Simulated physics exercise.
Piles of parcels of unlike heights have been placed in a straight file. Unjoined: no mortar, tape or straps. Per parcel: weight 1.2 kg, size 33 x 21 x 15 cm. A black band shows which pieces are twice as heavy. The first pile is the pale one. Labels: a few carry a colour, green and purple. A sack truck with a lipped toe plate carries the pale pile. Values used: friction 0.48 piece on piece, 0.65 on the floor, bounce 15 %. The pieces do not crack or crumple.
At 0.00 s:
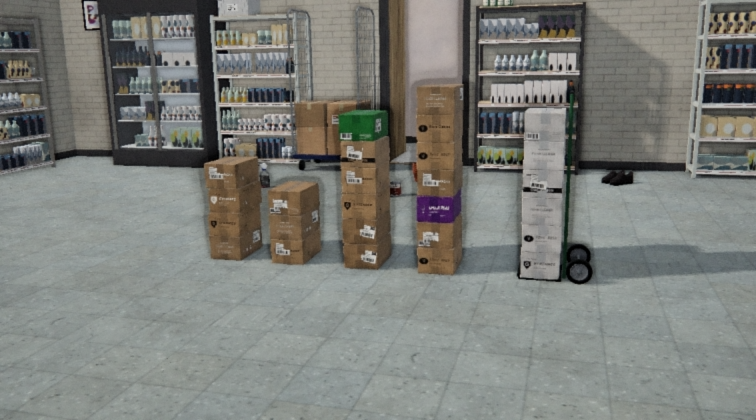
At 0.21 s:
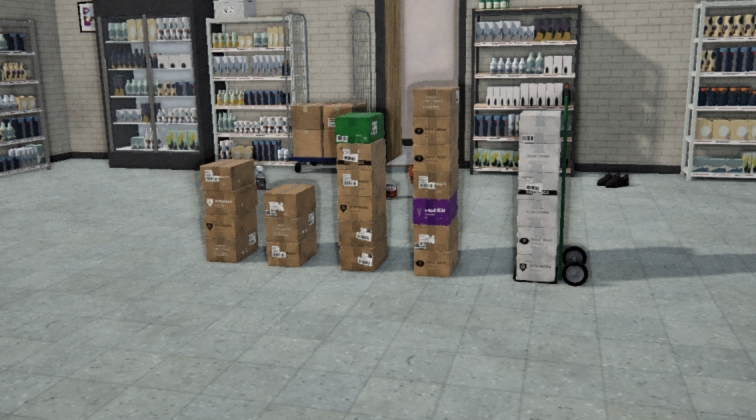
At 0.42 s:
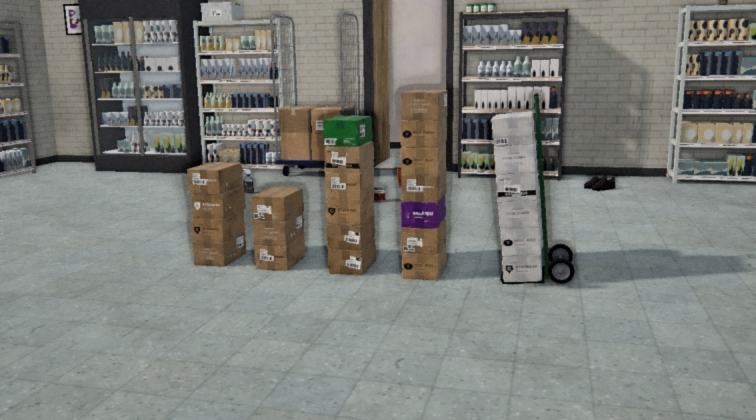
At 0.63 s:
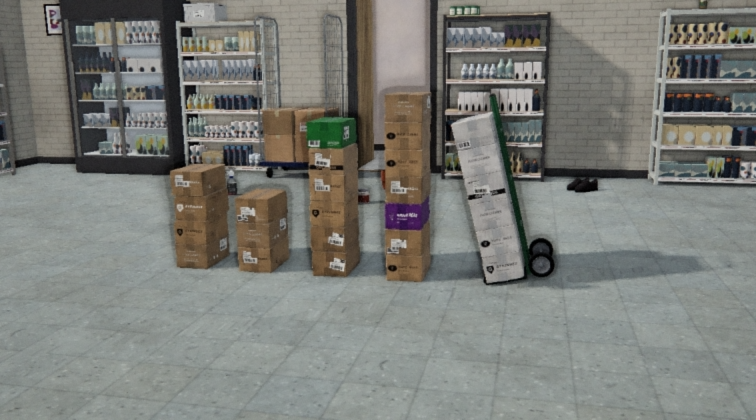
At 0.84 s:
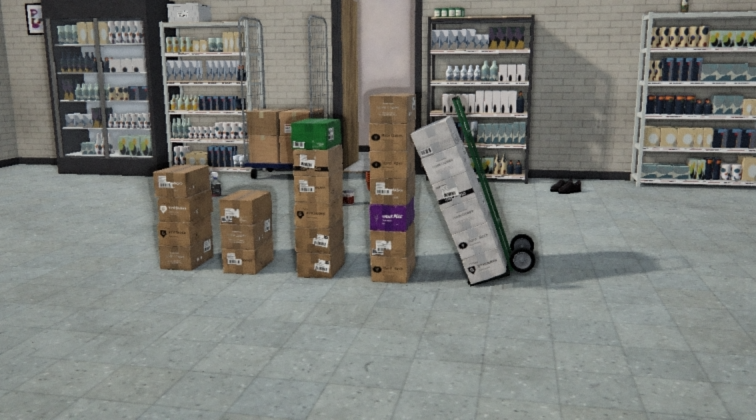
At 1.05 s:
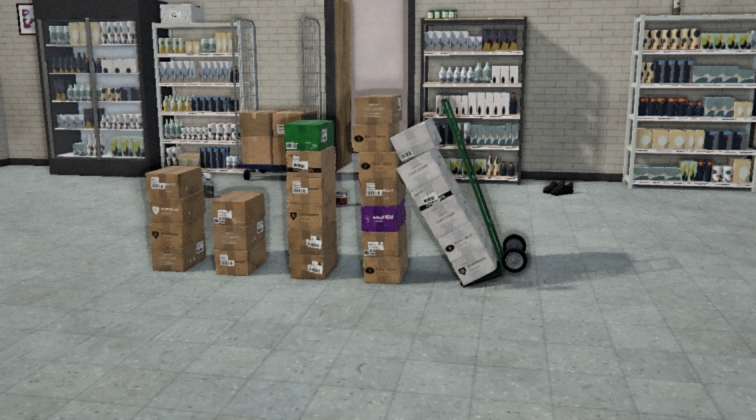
A green sack truck tilts left with its pale stack, which leans against the neighbouring brown pile.
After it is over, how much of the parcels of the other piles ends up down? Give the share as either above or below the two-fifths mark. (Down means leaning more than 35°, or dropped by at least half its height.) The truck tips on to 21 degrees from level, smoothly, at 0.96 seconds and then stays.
The share is above the two-fifths mark.
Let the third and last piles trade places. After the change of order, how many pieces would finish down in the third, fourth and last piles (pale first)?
Pile by pile, you'd see third at 4, fourth at 3 and last at 6 down.
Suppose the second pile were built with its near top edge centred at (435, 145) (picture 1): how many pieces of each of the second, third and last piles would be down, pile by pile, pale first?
Down by pile: Second 4, third 5, last 1.
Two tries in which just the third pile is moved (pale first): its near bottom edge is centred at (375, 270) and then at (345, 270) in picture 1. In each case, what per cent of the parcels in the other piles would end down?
You'd get 100 percent the first time and 80 percent the second.
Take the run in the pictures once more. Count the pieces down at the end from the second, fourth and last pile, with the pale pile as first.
Pieces by pile: Second 7, fourth 3, last 4.
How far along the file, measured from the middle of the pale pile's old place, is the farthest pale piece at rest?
About 85 cm along.
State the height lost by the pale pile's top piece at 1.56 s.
The top piece is some 10 centimetres lower than at the start.
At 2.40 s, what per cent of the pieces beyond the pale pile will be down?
It's 60 percent at that point.
After 1.56 s, 5 of the pale pile down; none of the 20 other parcels down, 7 disturbed; purple parcel leaning 14°.
After 2.02 s, 6 of the pale pile down; 1 of the 20 other parcels down; purple parcel leaning 31°; green parcel leaning 17°.
After 2.40 s, 6 of the pale pile down; 12 of the 20 other parcels down; purple parcel leaning 45°, 11 cm lower; green parcel leaning 42°, 18 cm lower.
After 2.96 s, 6 of the pale pile down; 20 of the 20 other parcels down; purple parcel leaning 45°, 11 cm lower; green parcel leaning 24°, 47 cm lower.
At rest (4.2 s), 6 of the pale pile down; 20 of the 20 other parcels down; purple parcel leaning 44°, 11 cm lower; green parcel 56 cm lower. That is 100 per cent. As the last picture would show them, middles, purple parcel near (324, 229), green parcel near (104, 217).
